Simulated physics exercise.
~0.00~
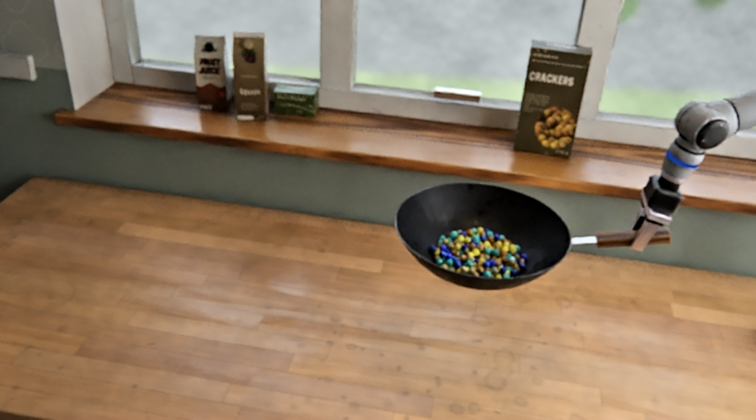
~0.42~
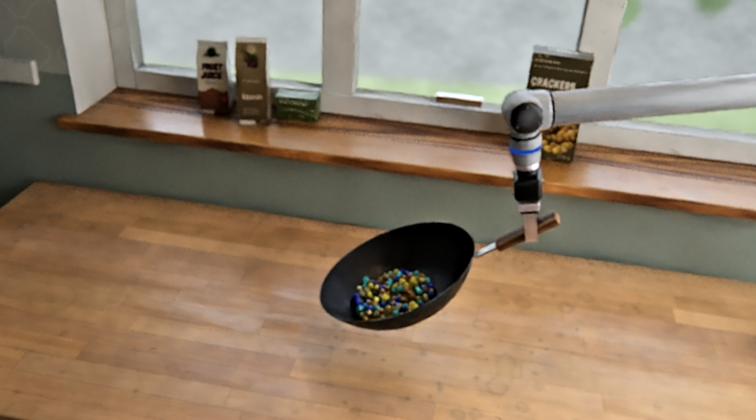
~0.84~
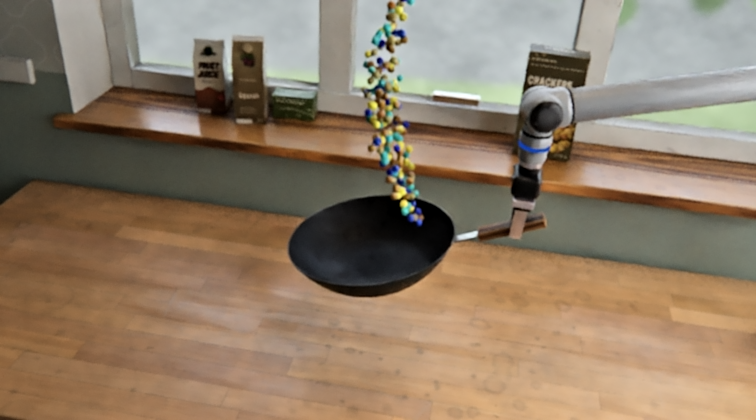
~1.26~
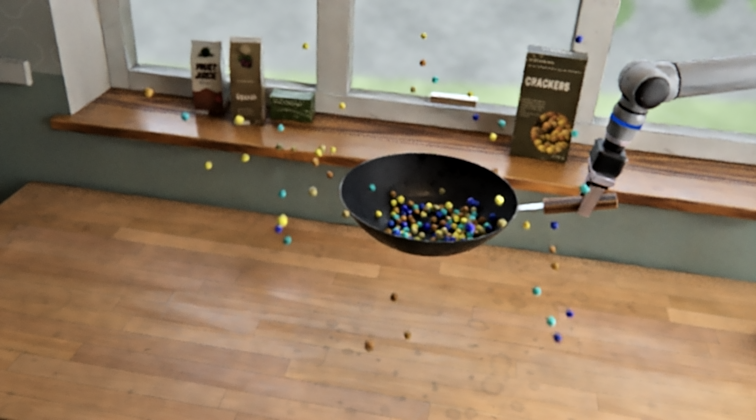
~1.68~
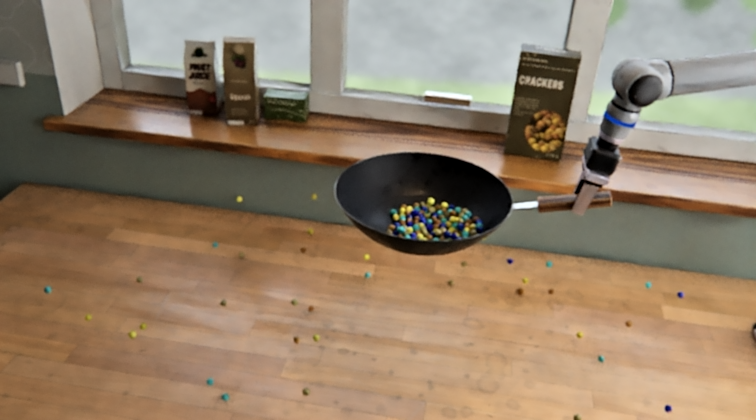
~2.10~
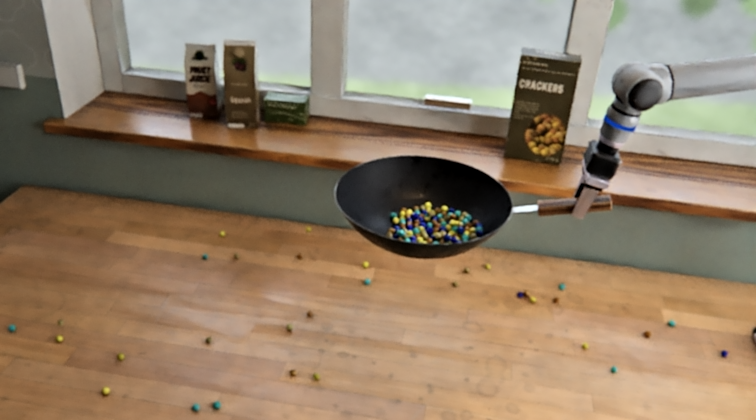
On a wooden counter, sweets tossed from an arm's wok partly scatter across the surface.
